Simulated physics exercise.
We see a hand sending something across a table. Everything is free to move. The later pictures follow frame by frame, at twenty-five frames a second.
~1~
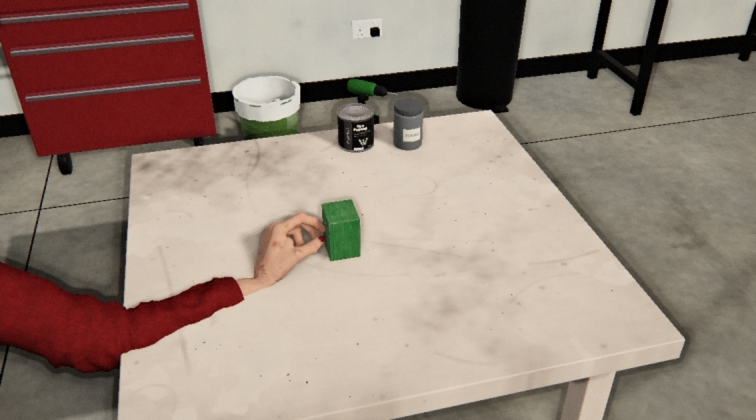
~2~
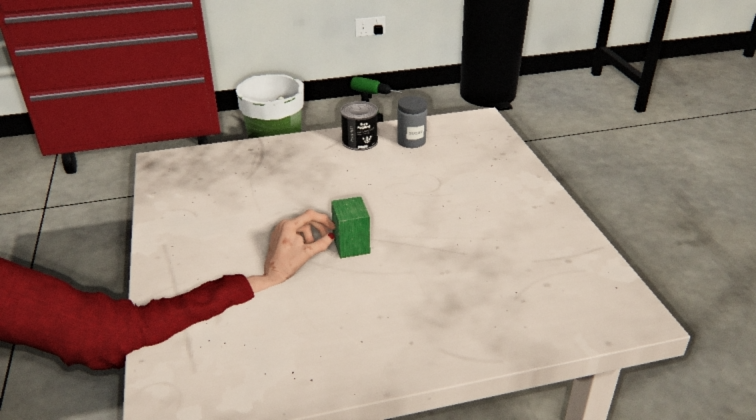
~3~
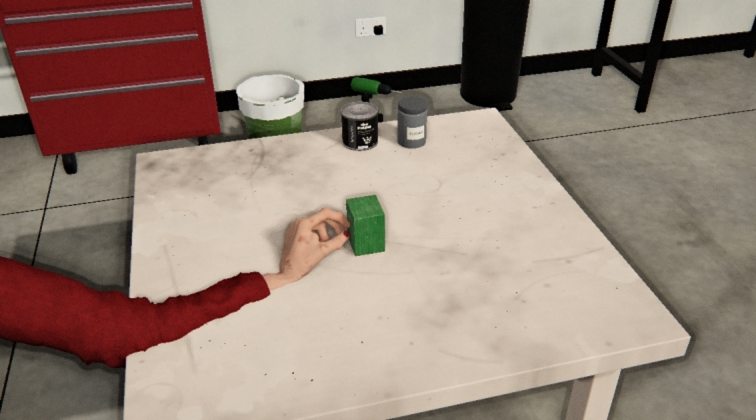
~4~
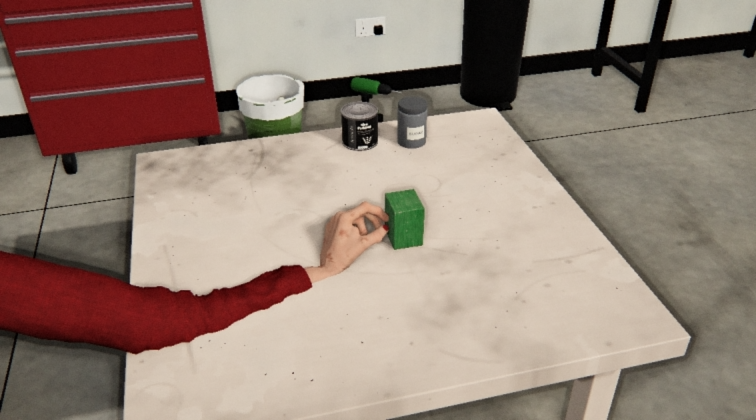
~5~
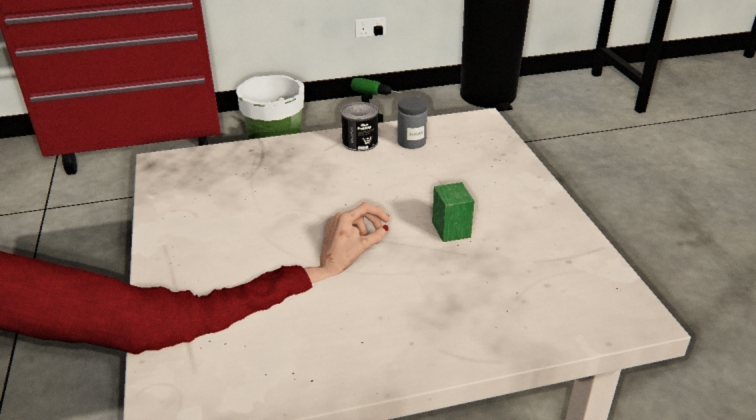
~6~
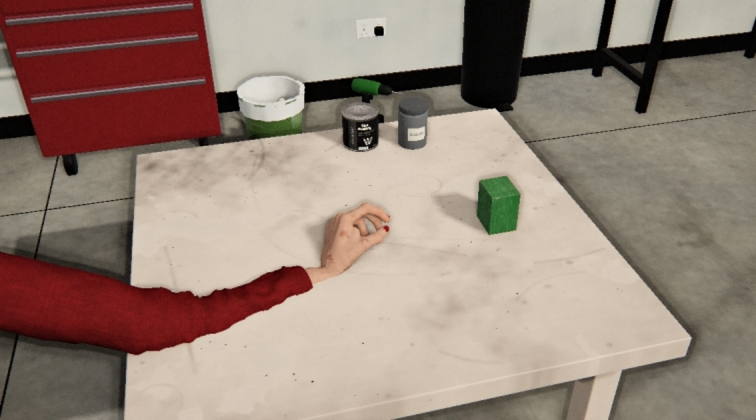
A hand in a red sleeve pushing a green block rightward across a pale table, then halting while the block slides on.
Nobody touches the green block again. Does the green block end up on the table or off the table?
The green block drops to the floor.
Then, 0.20 s on from there, green block now off the table.
Then, 0.40 s on from there, things are still on the move.
Then, 0.60 s on from there, as before.
In the end, off the table, green block.
